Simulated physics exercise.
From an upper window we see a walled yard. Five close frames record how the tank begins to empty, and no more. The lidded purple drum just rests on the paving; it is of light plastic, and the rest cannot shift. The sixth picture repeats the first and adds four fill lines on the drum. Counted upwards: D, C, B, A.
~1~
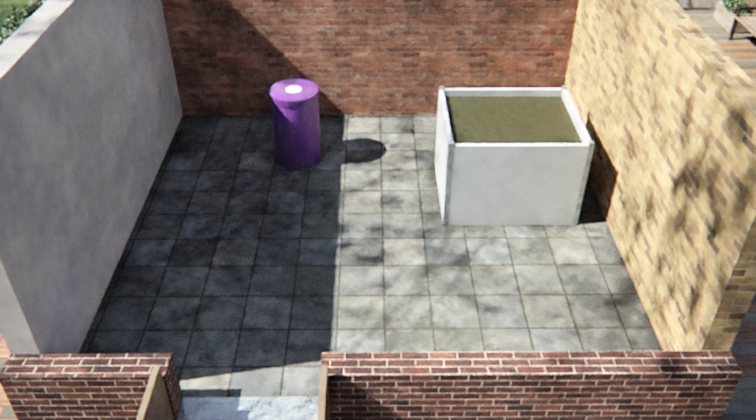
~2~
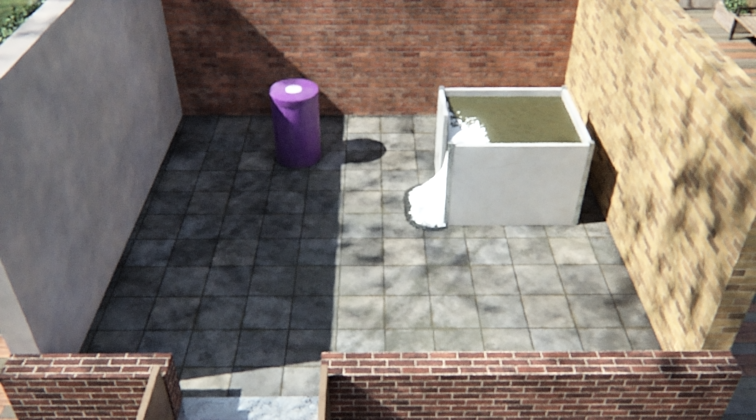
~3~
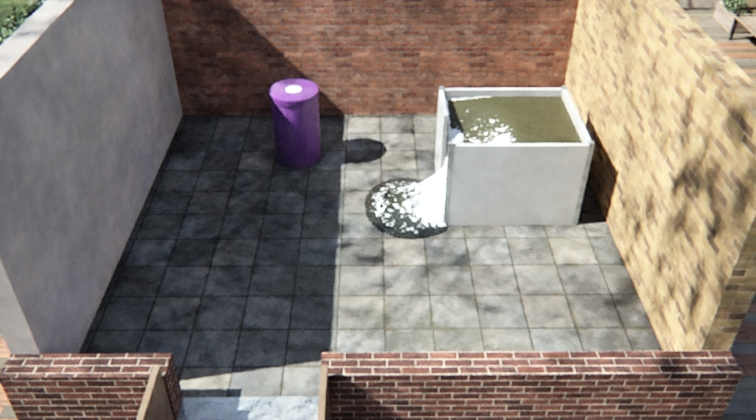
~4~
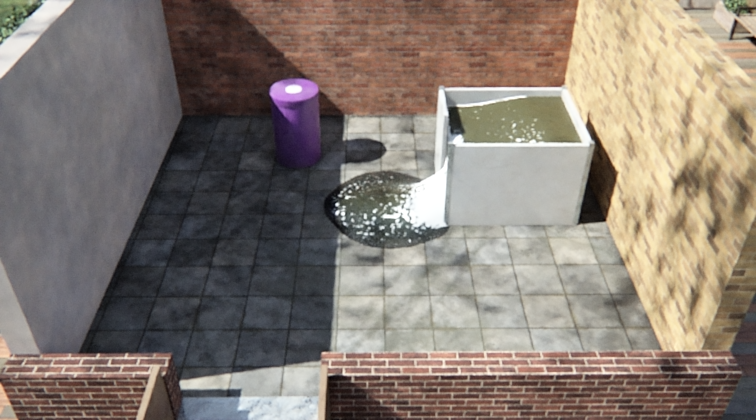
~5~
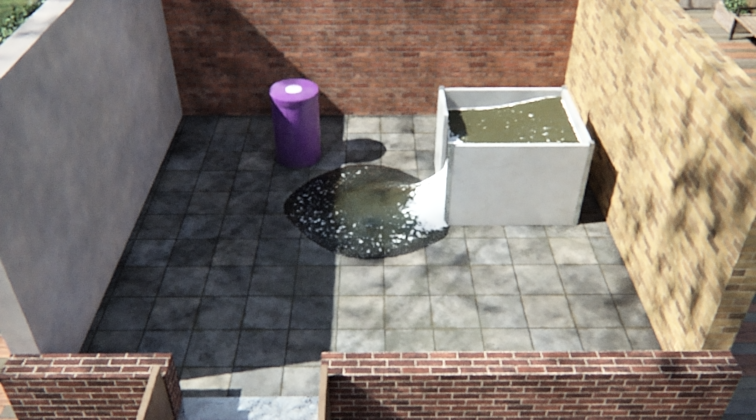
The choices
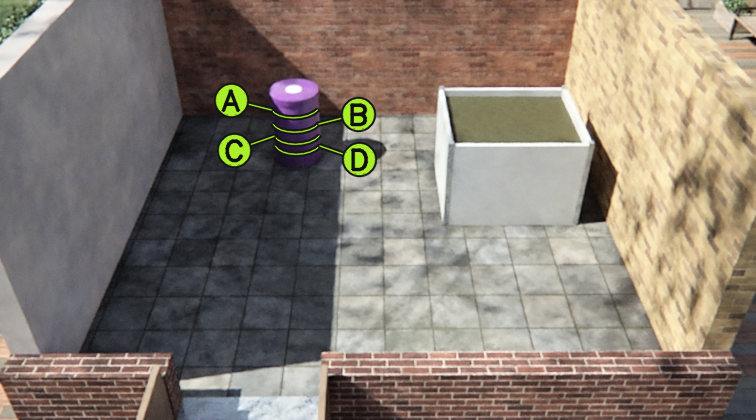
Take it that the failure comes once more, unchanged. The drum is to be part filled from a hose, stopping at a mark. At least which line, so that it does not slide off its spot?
Go for D.
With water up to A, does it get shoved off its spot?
No, that is safe.
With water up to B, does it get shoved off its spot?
No, not at all.
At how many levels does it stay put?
All of them.
On the marked copy, A at (293, 117); B at (294, 132); C at (295, 144); D at (296, 154); from the bottom up D, C, B, A.
Choosing A, it does not move.
Choosing B, it does not move.
Choosing C, it does not move.
Choosing D, it does not move.
